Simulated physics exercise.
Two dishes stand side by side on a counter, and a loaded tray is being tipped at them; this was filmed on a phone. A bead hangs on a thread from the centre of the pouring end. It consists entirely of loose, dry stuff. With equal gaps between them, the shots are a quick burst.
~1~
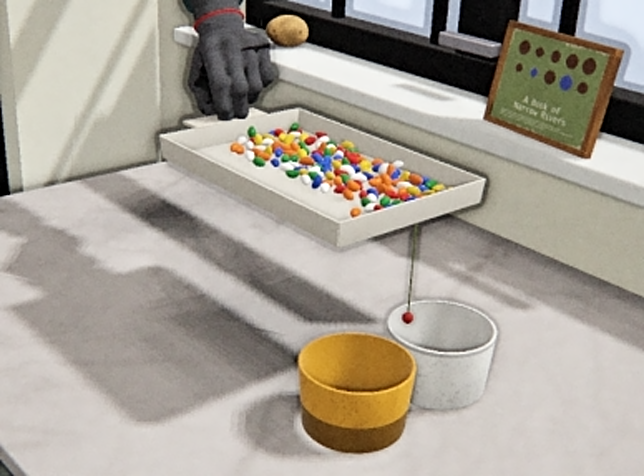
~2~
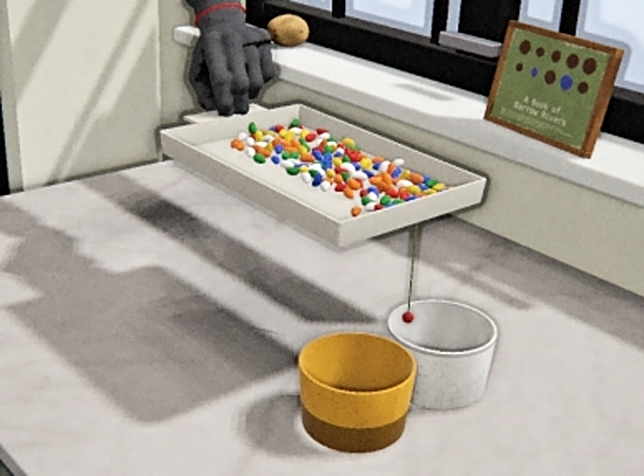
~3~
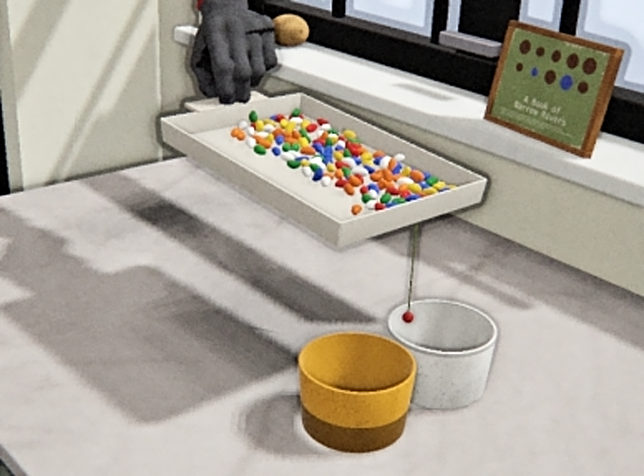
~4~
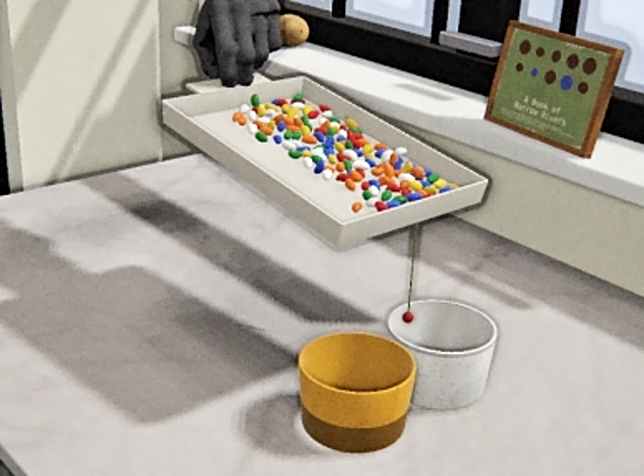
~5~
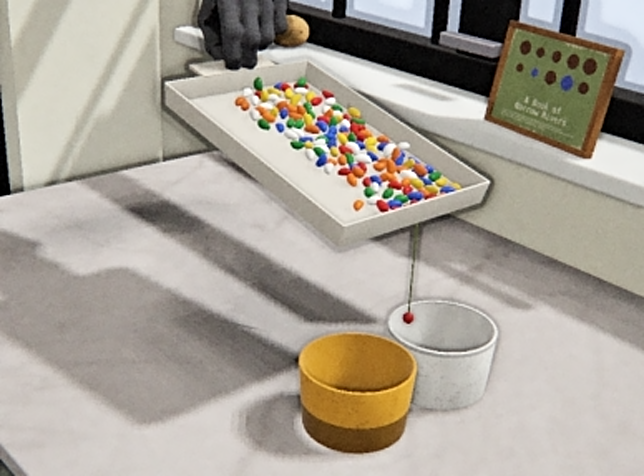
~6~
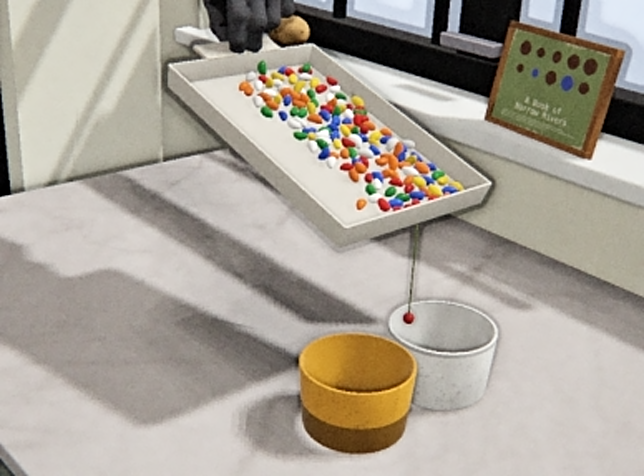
We see a dark-gloved hand holding a pale tray of multicoloured jelly beans above an orange-and-brown dish and a white dish; the hand gradually raises the tray's far end, tilting it toward the near end while the beans remain inside.
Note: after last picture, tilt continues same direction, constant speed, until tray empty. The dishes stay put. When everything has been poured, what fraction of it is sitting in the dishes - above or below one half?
Well, most of the load misses the dishes, as it turns out.
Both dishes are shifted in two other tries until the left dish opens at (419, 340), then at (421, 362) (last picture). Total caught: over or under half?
At place one the minor share; at place two the bulk.
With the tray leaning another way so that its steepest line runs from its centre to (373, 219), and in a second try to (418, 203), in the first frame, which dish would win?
Going by the two slopes in order, it's the left-side one and then the right-side one.
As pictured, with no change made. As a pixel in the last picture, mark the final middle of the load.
Somewhere close to (479, 423) in the last picture.
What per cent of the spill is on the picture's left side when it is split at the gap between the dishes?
It works out to some 0 per cent.
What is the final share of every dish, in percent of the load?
The left dish holds 10 % and the right dish holds 20 %.
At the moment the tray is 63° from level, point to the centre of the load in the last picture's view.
Close to (413, 163).
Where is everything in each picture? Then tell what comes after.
Corners of the pouring end at (340, 221) and (482, 179), level; middle of the load at (337, 166), jelly beans; left dish at (395, 414); right dish at (479, 373); bead on its thread at (408, 318), in the first picture.
Corners of the pouring end at (340, 221) and (483, 179), level; middle of the load at (338, 163), in the second picture.
Corners of the pouring end at (341, 222) and (483, 179), tipped barely, level across its low end; middle of the load at (338, 157), in the third picture.
Corners of the pouring end at (343, 223) and (485, 180), tipped a little, level across its low end; middle of the load at (340, 148), in the fourth picture.
Corners of the pouring end at (344, 224) and (487, 181), tipped a little, level across its low end; middle of the load at (343, 139), in the fifth picture.
Corners of the pouring end at (346, 226) and (488, 182), tipped clearly, level across its low end; middle of the load at (345, 131); left dish at (396, 414); right dish at (480, 373), in the sixth picture.
Soon after the last picture, tray tipped steeply; all on the tray.
A little later, tray tipped past a quarter turn; most on the tray; a stray few in the right dish; a stray few outside both; a small part in the air.
Later still, tray tipped past a quarter turn; a small part in the left dish; about a quarter in the right dish; about two thirds outside both.
At rest, tray tipped past a quarter turn; a small part in the left dish; about a quarter in the right dish; about two thirds outside both.
